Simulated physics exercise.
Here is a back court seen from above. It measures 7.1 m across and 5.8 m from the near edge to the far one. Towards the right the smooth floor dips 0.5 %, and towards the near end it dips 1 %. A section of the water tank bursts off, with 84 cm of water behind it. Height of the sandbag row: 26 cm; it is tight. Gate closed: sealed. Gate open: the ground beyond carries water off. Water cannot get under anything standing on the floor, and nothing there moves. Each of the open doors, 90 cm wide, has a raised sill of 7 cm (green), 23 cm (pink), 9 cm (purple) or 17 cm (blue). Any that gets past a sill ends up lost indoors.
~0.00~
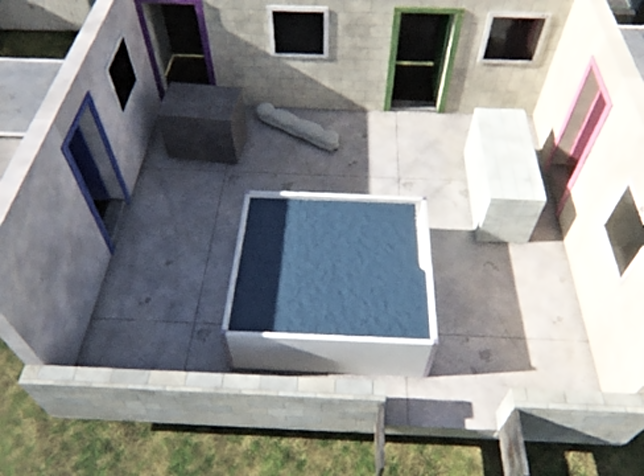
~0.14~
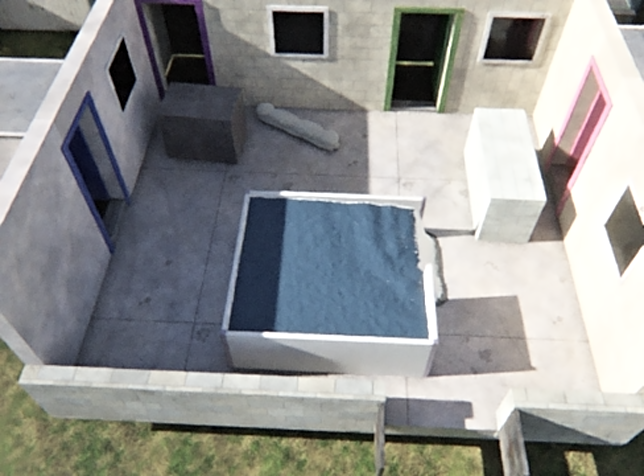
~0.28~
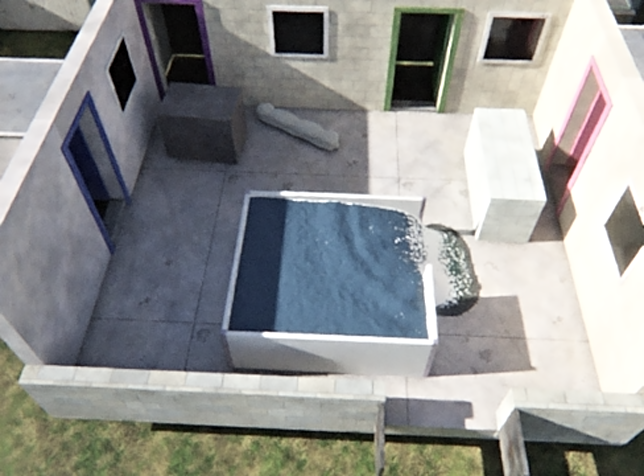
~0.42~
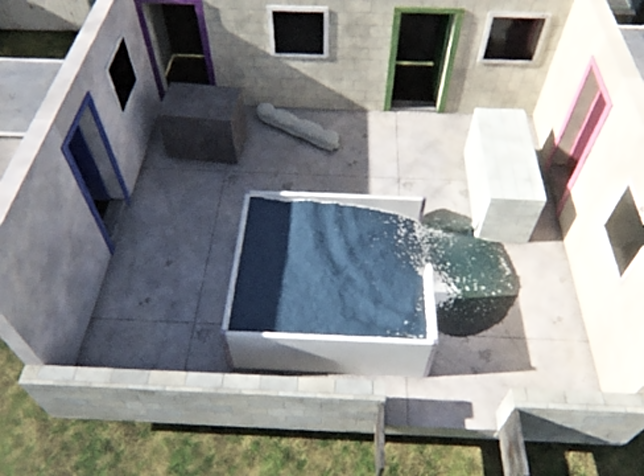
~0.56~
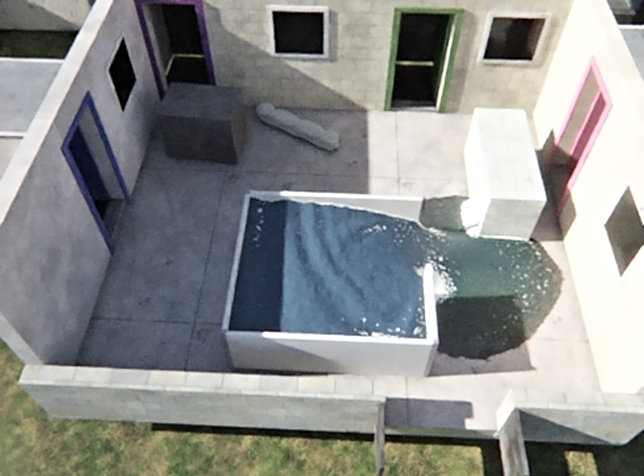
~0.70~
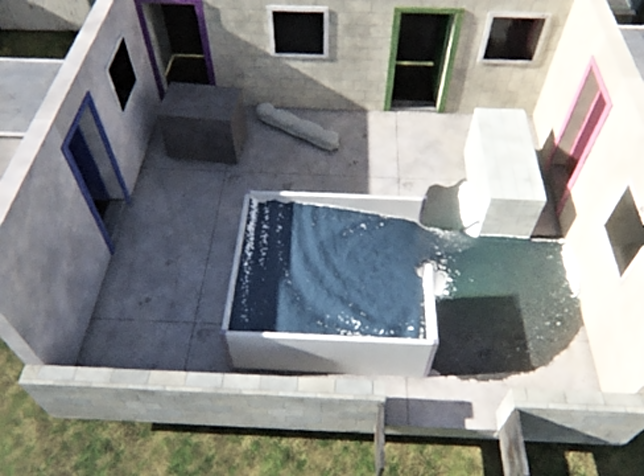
Walled courtyard from above, water bursting from the right side of a white tank and spreading across the floor around a pale block.
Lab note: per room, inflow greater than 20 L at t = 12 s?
The green door breaches the limit; the pink door never breaches the limit; the purple door never breaches the limit; the blue door never breaches the limit.
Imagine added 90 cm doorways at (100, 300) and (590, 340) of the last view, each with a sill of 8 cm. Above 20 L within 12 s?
In turn: Short of it, beyond it.
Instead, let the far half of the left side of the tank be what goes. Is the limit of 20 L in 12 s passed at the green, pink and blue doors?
Door green stays within, door pink stays within, door blue goes beyond.
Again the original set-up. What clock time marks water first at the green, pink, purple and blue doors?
Green: 1.6 s; pink: 1.1 s; purple: 3.8 s; blue: 5.5 s.
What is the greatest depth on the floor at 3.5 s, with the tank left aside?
Some 44 cm deep.
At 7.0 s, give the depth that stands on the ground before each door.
Green 14 cm, pink 9 cm, purple 7 cm, blue 2 cm.
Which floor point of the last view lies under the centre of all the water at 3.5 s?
Roughly (408, 276) in the last picture.
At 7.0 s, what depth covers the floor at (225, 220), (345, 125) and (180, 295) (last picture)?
Depth readings in turn - 3, 21, 2 cm.
After 1.4 s water covers 25 % of the floor and is deepest (61 cm) near (565, 258); green door not reached, pink door 6 cm at the sill, 0 L in, purple door not reached, blue door not reached.
After 2.2 s water covers 35 % of the floor and is deepest (56 cm) near (600, 403); green door 16 cm at the sill, 32 L in, pink door 10 cm at the sill, 0 L in, purple door not reached, blue door not reached.
After 3.5 s water covers 50 % of the floor and is deepest (44 cm) near (604, 417); green door 20 cm at the sill, 127 L in, pink door 10 cm at the sill, 0 L in, purple door not reached, blue door not reached.
After 7.0 s water covers 85 % of the floor and is deepest (29 cm) near (310, 130); green door 14 cm at the sill, 216 L in, pink door 9 cm at the sill, 0 L in, purple door 7 cm at the sill, 2 L in, blue door 2 cm at the sill, 0 L in.
After 12.0 s water covers 95 % of the floor and is deepest (19 cm) near (590, 416); green door 10 cm at the sill, 291 L in, pink door 11 cm at the sill, 0 L in, purple door 8 cm at the sill, 9 L in, blue door 10 cm at the sill, 0 L in.
